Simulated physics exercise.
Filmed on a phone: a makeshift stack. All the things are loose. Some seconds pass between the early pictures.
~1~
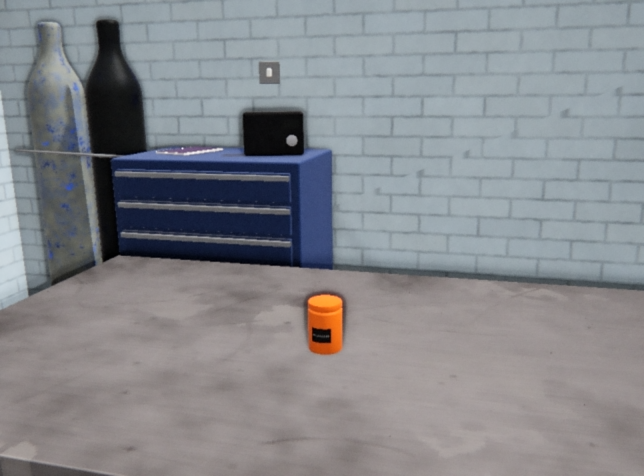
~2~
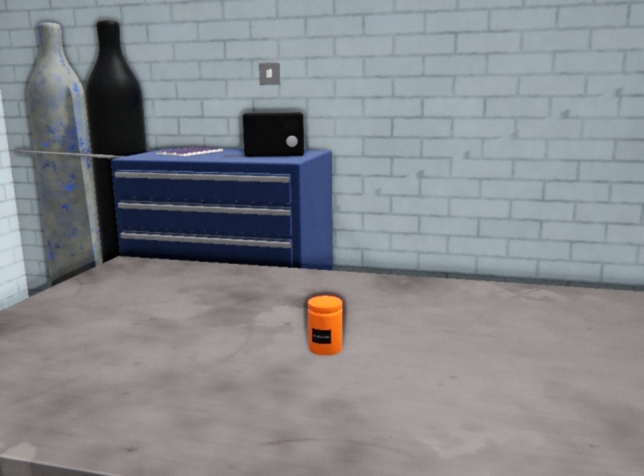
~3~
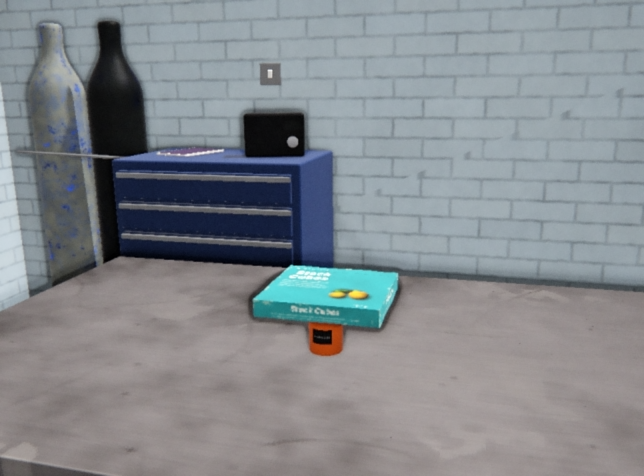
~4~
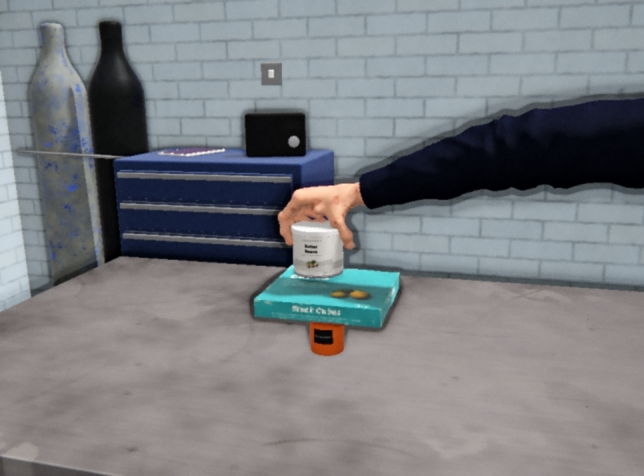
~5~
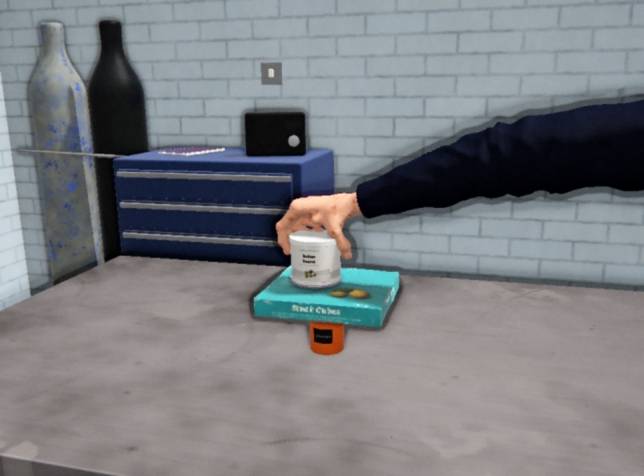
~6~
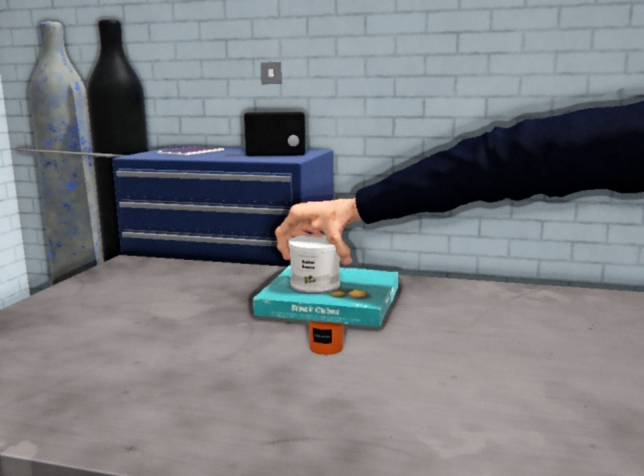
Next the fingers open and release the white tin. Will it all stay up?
As it turns out, it holds.
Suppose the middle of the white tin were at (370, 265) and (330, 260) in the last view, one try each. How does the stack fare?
First, it comes apart; second, it holds.
Then, 0.30 s past the last view, nothing moves.
Then, 0.70 s past the last view, white tin resting near (315, 264).
Finally, all 3 still in place. Final places as the last picture's camera would see them, white tin near (315, 264). The stack stays up.
